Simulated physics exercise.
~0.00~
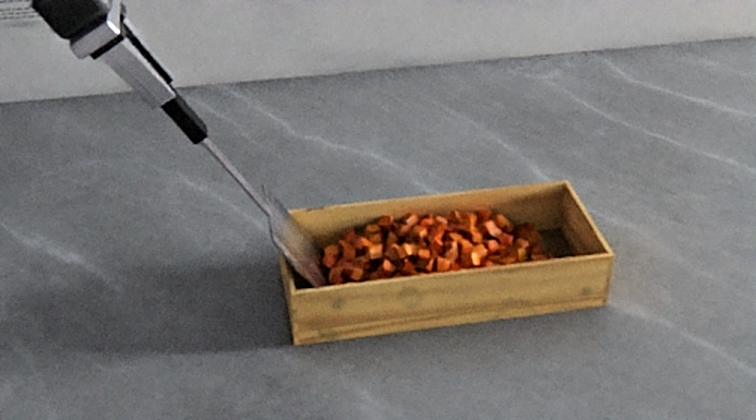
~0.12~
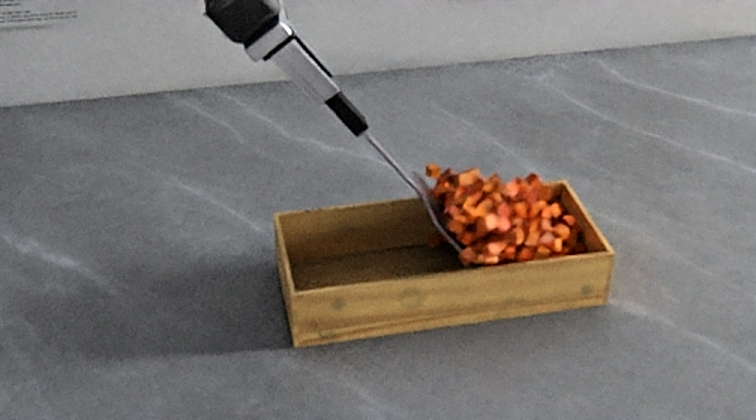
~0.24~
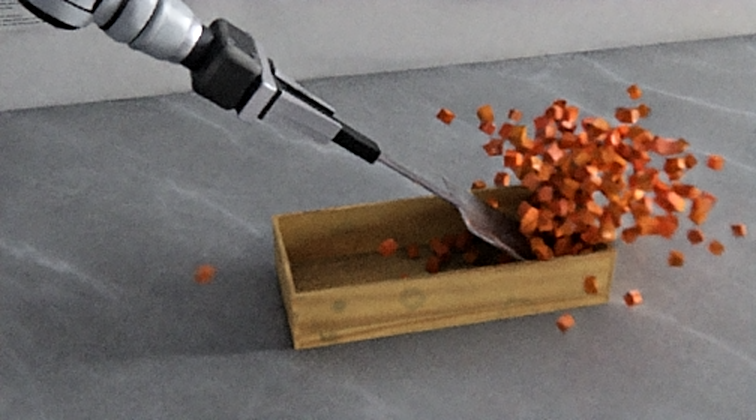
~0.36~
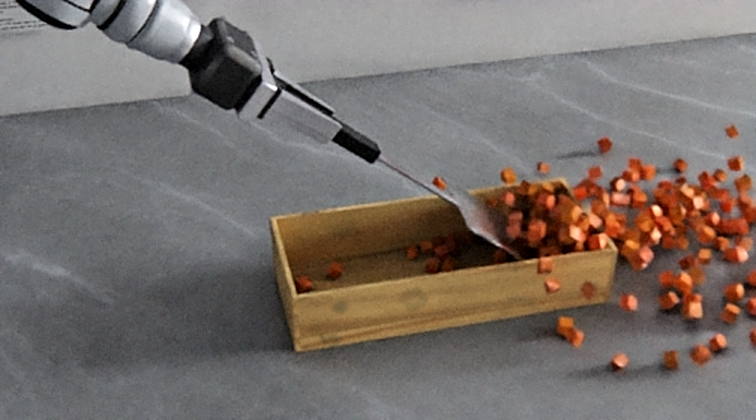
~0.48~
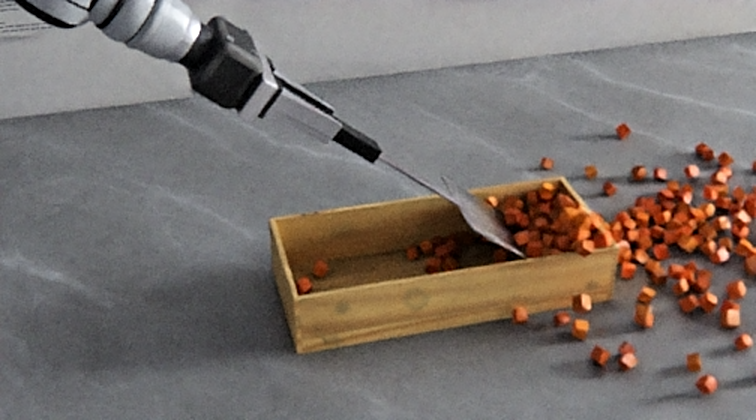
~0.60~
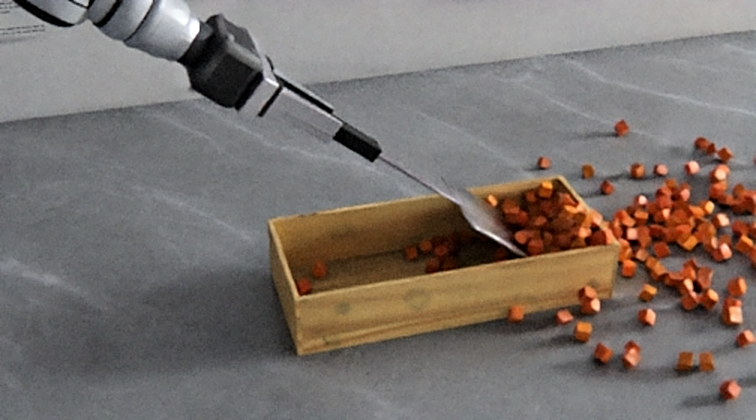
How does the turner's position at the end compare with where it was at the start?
At the start the turner is at the left end of the wooden trough, and at the end it is well to the right, toward the trough's right end.
On a grey table, an arm's turner shoves orange cubes right, spilling many beyond the trough.
